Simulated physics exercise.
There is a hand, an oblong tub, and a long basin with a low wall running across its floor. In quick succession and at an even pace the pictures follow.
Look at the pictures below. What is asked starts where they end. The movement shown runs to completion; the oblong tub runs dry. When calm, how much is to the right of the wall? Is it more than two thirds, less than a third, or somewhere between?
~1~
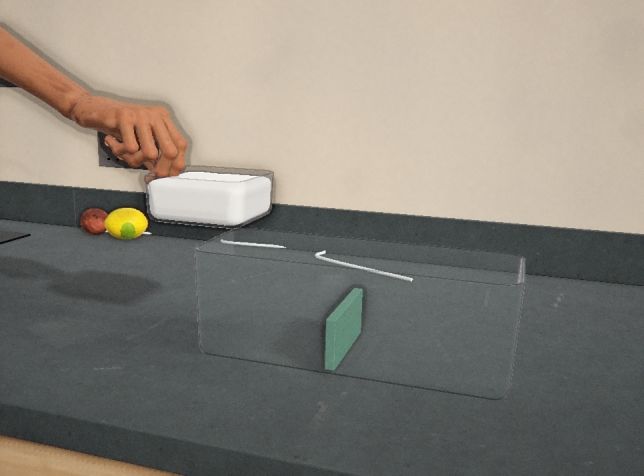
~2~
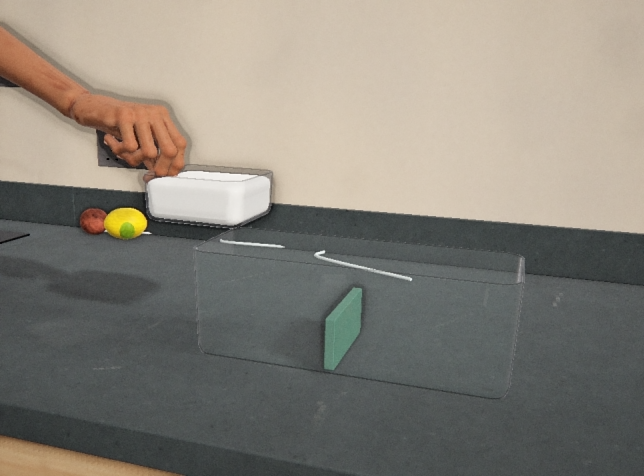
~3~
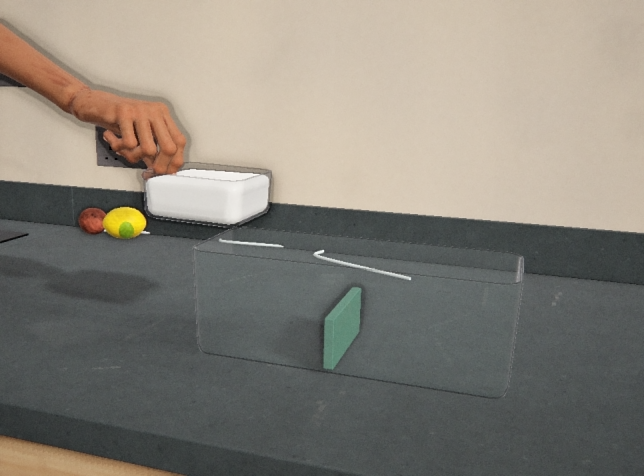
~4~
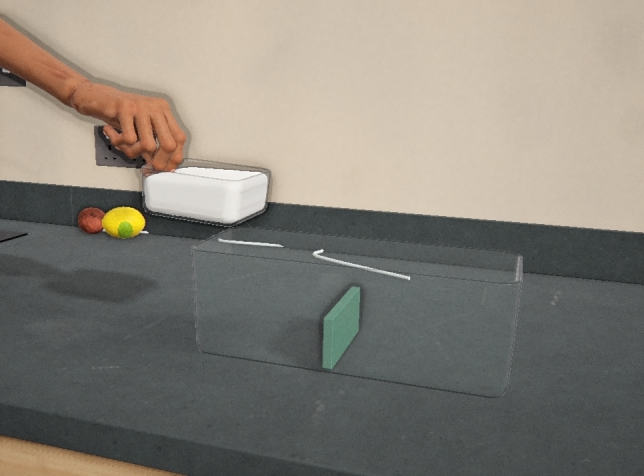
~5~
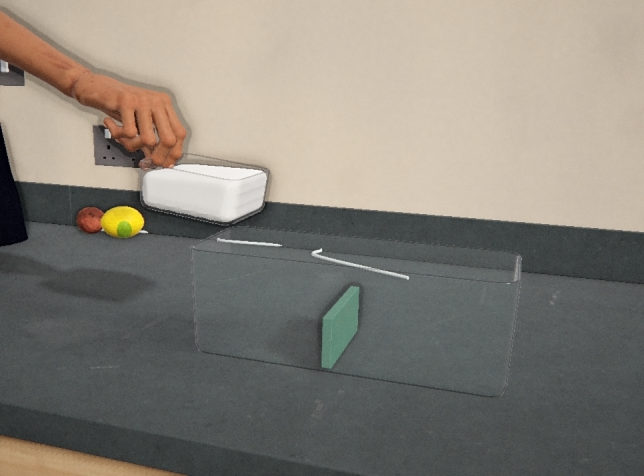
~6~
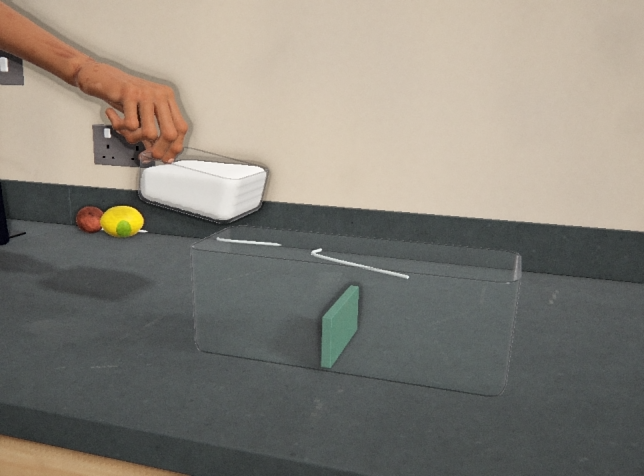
The right side is left with too little to make a third.
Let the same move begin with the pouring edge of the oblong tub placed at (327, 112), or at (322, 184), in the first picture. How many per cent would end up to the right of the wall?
The first gives 90 %, the second 95 %.
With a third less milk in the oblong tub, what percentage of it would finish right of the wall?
That works out to some 0 %.
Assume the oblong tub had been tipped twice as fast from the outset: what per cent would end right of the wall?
Roughly 30 percent.
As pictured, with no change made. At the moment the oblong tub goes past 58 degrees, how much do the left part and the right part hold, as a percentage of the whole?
Near 25 in a hundred left, near 0 in a hundred right.
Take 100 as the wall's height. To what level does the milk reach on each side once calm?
About 40 on the left and about 0 on the right.
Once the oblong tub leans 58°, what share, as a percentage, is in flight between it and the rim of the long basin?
I'd say some 35 per cent.
A moment on, the oblong tub is tipped part way and 42 per cent is still to pour, 24 is left of the wall and 0 right of it.
Next, the oblong tub is tipped on its side and 8 per cent is still to pour, 81 is left of the wall and 1 right of it.
Then the oblong tub is tipped right over and 0 per cent is still to pour, 94 is left of the wall and 2 right of it.
Later the oblong tub is tipped right over and 0 per cent is still to pour, 96 is left of the wall and 2 right of it.
In the end 95 per cent lies left of the wall, 2 right of it and 2 outside.
